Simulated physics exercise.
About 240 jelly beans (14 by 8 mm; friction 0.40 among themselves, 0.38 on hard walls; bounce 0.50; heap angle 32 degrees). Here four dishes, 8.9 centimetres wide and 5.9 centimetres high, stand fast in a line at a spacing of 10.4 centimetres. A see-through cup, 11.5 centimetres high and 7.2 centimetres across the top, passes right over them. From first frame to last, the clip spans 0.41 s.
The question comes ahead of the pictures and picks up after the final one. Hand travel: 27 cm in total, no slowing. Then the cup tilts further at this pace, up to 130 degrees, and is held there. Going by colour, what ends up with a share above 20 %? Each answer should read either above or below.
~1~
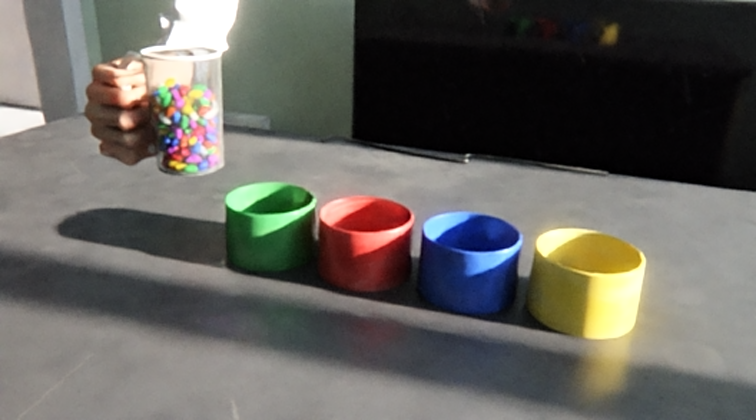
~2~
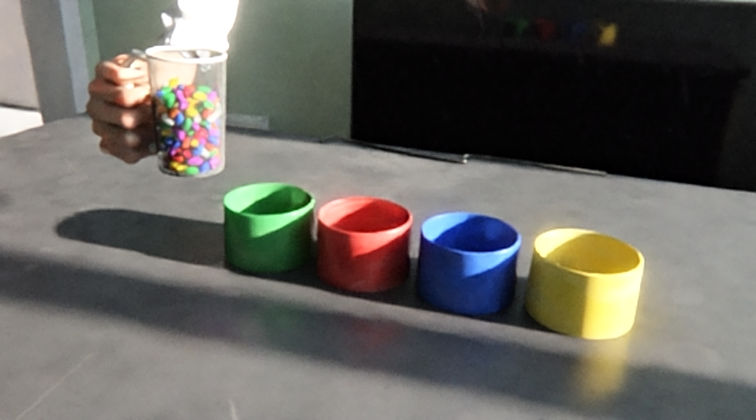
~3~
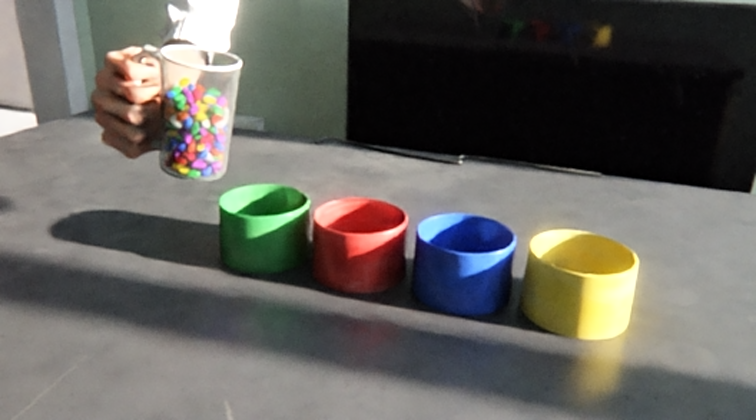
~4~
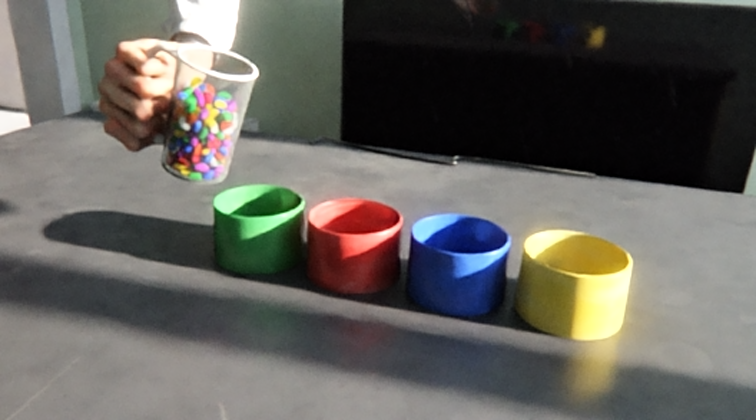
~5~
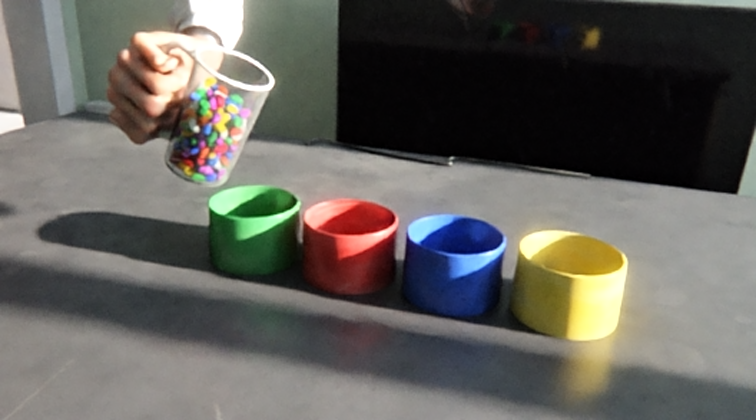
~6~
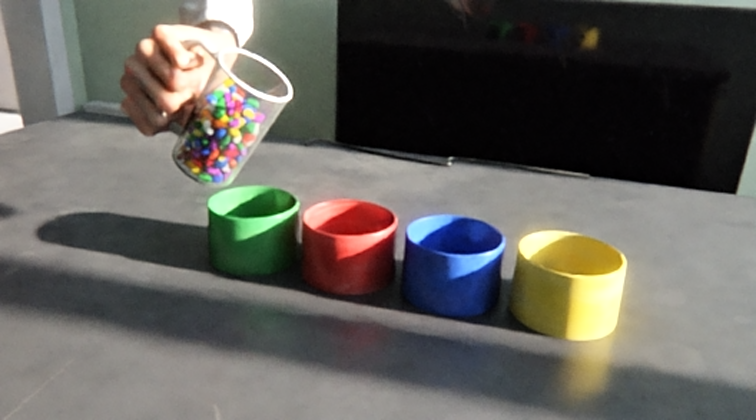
Red dish - below, blue dish - above, green dish - below, yellow dish - below, counter - below.
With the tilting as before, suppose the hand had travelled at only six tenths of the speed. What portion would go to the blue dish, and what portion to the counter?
Shares - blue 0, counter 10.
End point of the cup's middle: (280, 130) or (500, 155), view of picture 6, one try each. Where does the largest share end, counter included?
On the first run most goes to red, and on the second to blue.
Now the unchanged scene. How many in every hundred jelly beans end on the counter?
10 %.
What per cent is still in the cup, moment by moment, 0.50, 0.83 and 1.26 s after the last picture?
Approx. 100 / 95 / 0 percent.
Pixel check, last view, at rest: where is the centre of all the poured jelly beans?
Somewhere around (462, 268) in the final frame.
Then, 0.50 s after the last picture, tilt 80 degrees; cup holds 100 %.
Then, 0.83 s after the last picture, tilt 111 degrees; cup holds 95 %, blue 5 %.
Then, 1.26 s after the last picture, tilt 130 degrees; cup holds 0 %, blue 90 %.
In the end, red 0 %, blue 90 %, green 0 %, yellow 0 %, counter 10 %.
